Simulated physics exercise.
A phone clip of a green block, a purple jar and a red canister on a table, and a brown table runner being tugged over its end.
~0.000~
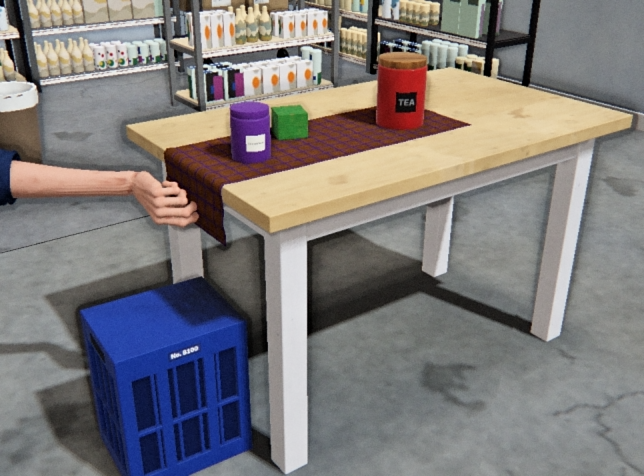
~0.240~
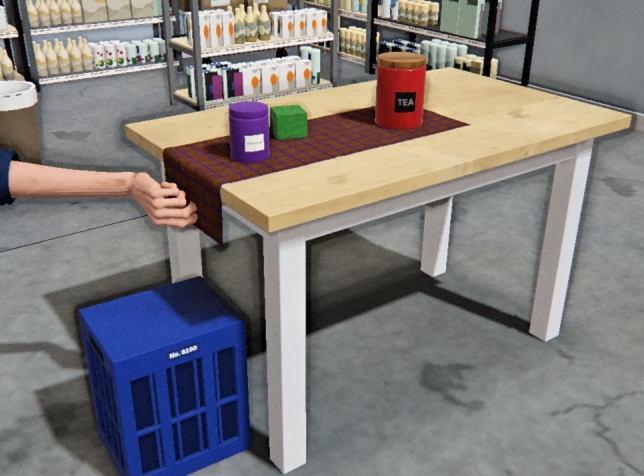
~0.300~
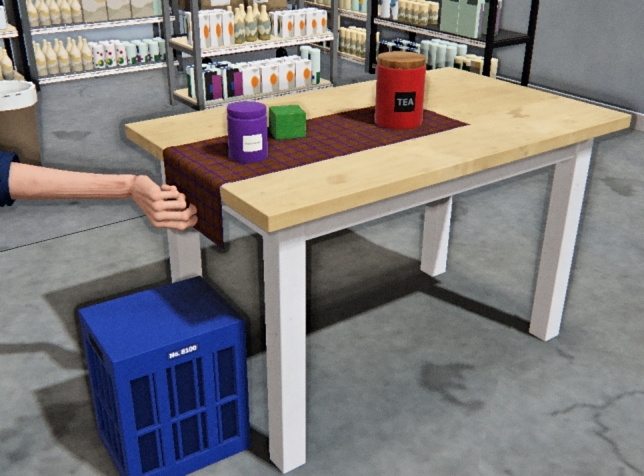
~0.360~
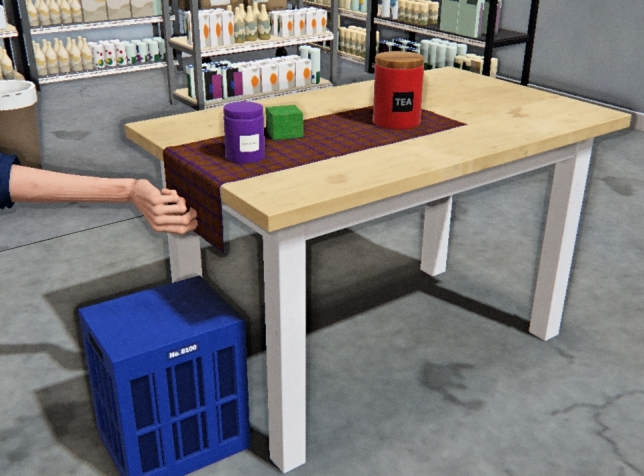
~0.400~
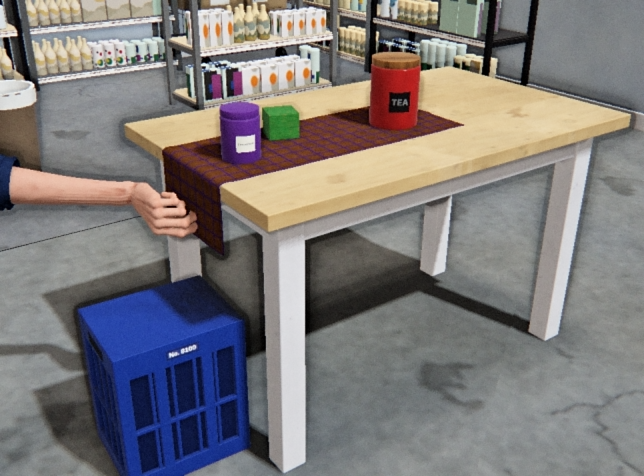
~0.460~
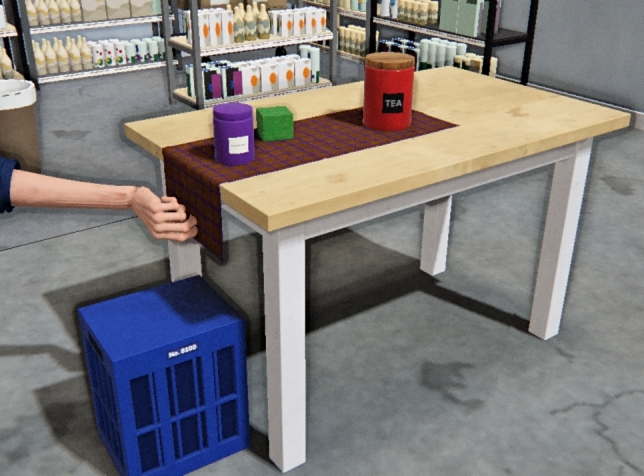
Brown table runner being tugged slowly leftward over the table's end by a hand, carrying purple jar, green block and red canister.
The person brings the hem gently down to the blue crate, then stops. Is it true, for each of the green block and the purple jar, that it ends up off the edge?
Checked: For the green block false, for the purple jar true.
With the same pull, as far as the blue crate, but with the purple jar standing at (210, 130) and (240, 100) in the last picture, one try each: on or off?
First one: It gets pulled off. Second one: It is still on top.
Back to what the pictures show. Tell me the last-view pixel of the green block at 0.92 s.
Approx. position: (244, 129).
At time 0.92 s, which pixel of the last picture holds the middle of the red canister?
At that time its middle is at (362, 96) in the last view.
By 0.92 s, hem going down; block carried along near (244, 129); jar carried along near (194, 143).
By 1.34 s, hem on the crate; block carried along near (215, 135); jar over the edge.
By 1.68 s, hem on the crate; block carried along near (211, 136); jar over the edge.
When it is over, hem on the crate; block carried along near (211, 136); jar over the edge. The green block stays on the table and the purple jar goes over the edge.
